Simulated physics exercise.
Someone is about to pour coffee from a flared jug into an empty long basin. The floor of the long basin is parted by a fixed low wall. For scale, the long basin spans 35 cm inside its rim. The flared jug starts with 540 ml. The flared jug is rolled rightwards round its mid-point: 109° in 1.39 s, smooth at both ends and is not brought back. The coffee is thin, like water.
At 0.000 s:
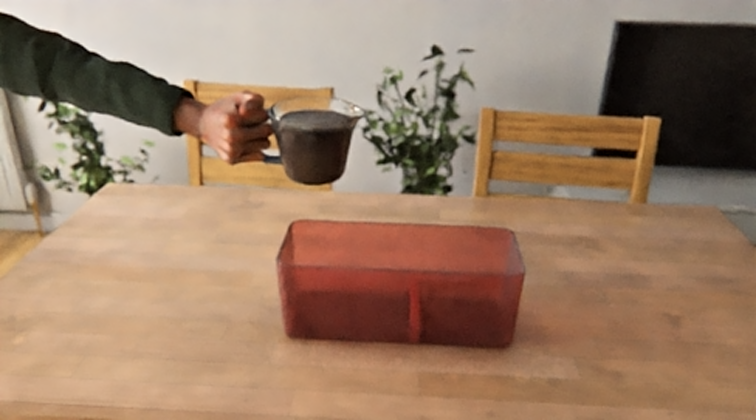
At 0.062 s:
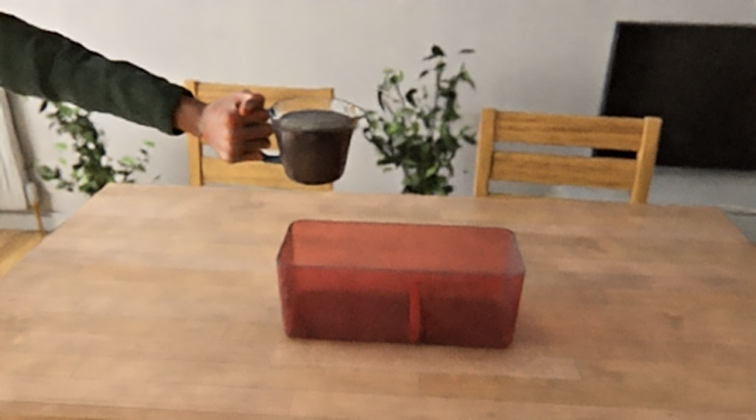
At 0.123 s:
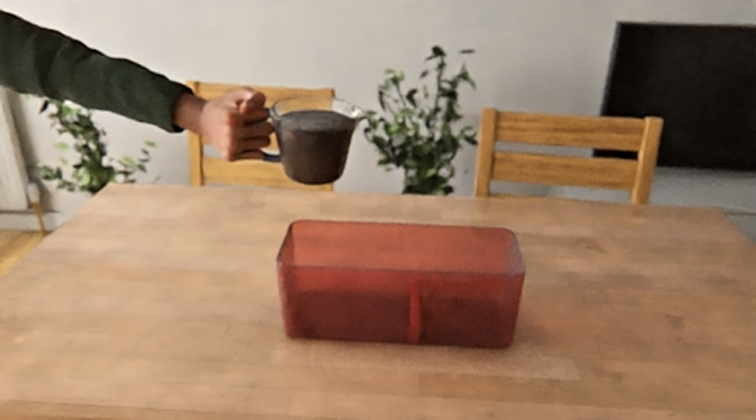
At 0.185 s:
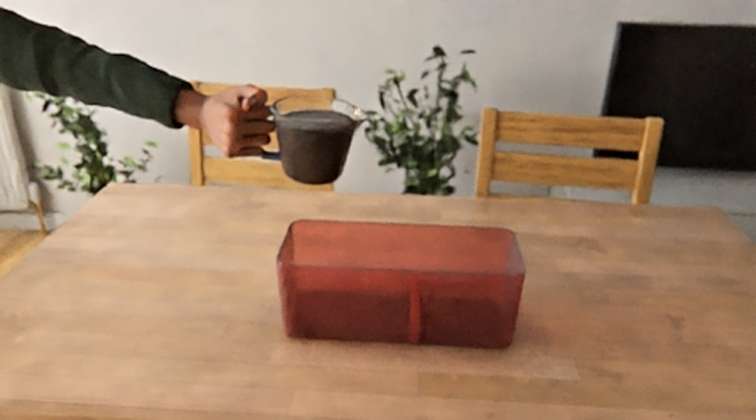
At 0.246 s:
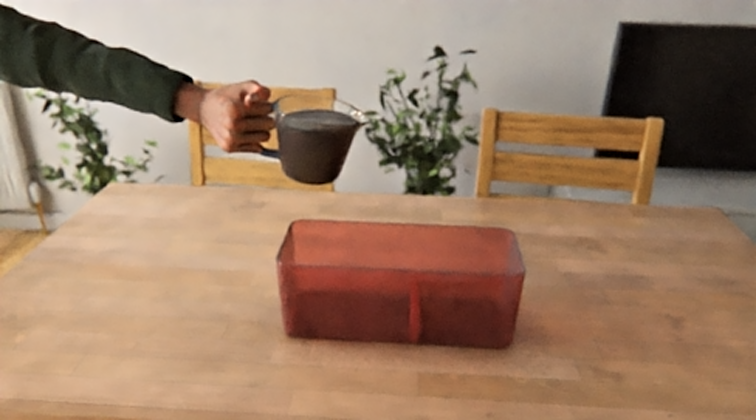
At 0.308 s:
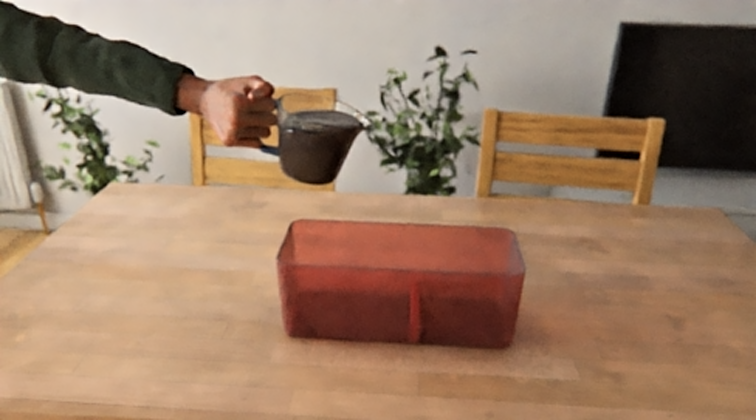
A hand holds a flared jug of dark liquid and tilts it slightly rightwards.
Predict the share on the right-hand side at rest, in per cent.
The far part has some 45 per cent.
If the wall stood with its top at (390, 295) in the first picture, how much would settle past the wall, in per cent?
Then about 80 per cent.
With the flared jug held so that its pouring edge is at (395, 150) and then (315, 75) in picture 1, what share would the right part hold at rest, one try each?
In turn about 65 and 15 per cent.
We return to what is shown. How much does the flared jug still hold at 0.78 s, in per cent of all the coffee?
About 62 per cent.
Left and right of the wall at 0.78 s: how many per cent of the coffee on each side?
Near 5 on the left, 10 on the right.
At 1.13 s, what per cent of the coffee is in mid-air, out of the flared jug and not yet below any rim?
About 10 per cent.
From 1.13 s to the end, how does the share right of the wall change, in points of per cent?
The share moves up, by some 2 per cent.
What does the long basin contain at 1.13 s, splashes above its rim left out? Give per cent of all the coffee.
Some 82 per cent.
Then, 0.78 s in, the tilt is 65° and 62 per cent is still to pour, 5 is left of the wall and 10 right of it.
Then, 1.13 s in, the tilt is 100° and 8 per cent is still to pour, 39 is left of the wall and 43 right of it.
Then, 1.49 s in, the tilt is 109° and 0 per cent is still to pour, 54 is left of the wall and 45 right of it.
Then, 1.89 s in, the tilt is 109° and 0 per cent is still to pour, 54 is left of the wall and 45 right of it.
Finally, 54 per cent lies left of the wall, 45 right of it and 1 outside.
